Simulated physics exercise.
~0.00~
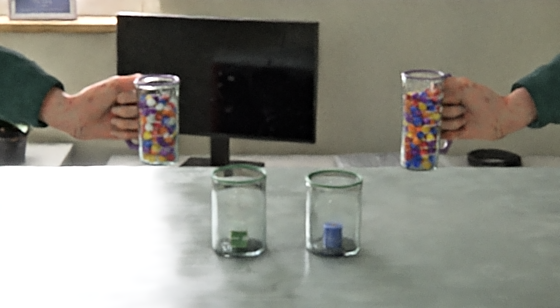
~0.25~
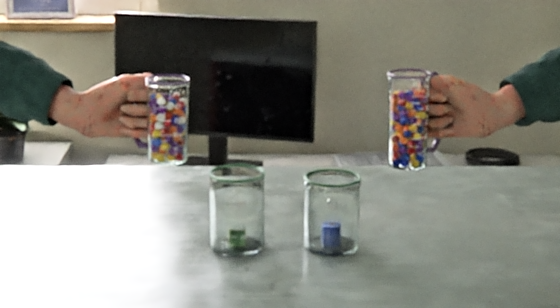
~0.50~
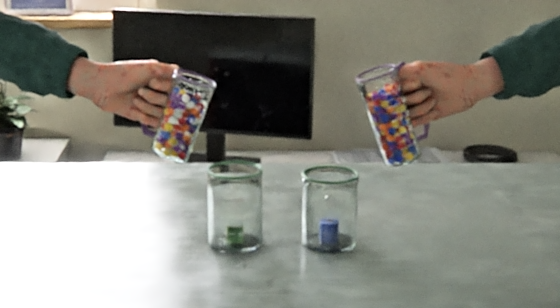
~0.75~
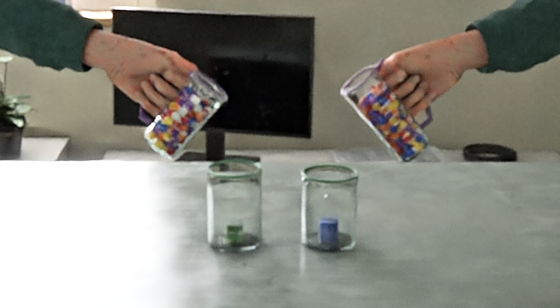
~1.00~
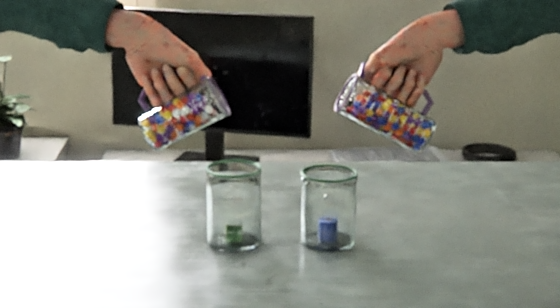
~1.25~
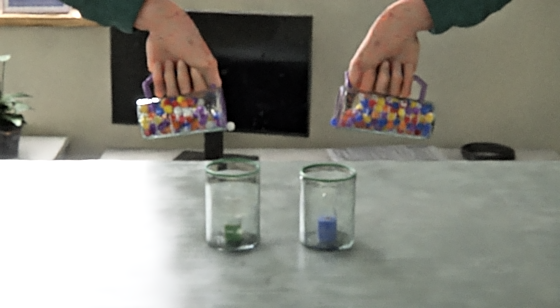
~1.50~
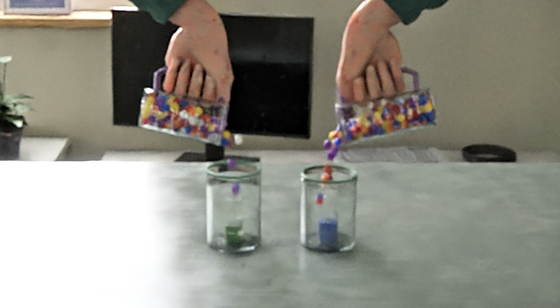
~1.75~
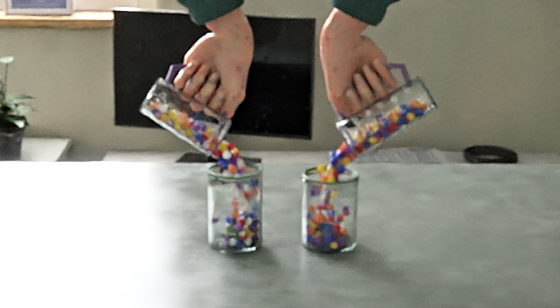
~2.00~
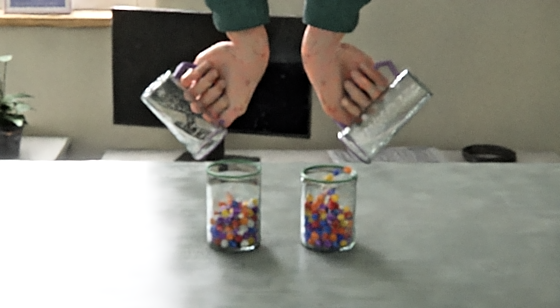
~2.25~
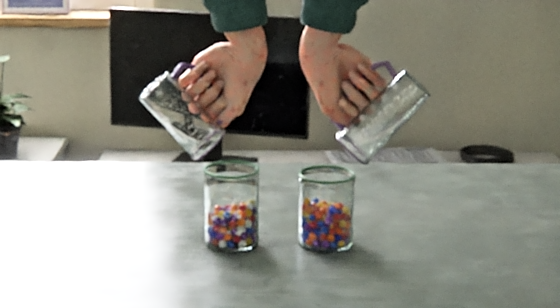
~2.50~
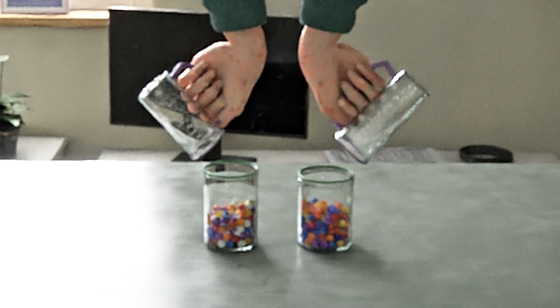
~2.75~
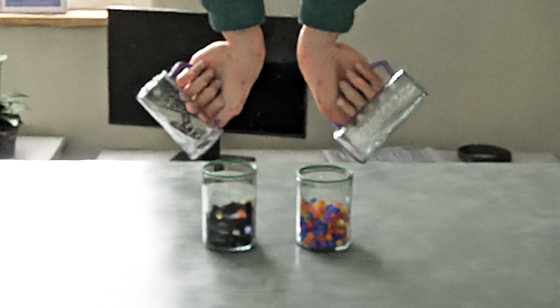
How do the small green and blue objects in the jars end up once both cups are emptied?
Both objects end up hidden, the green one on the left and the blue one on the right, each covered by the poured pieces.
On a table, hands pour colourful beads over two jarred objects, and the left beads darken.
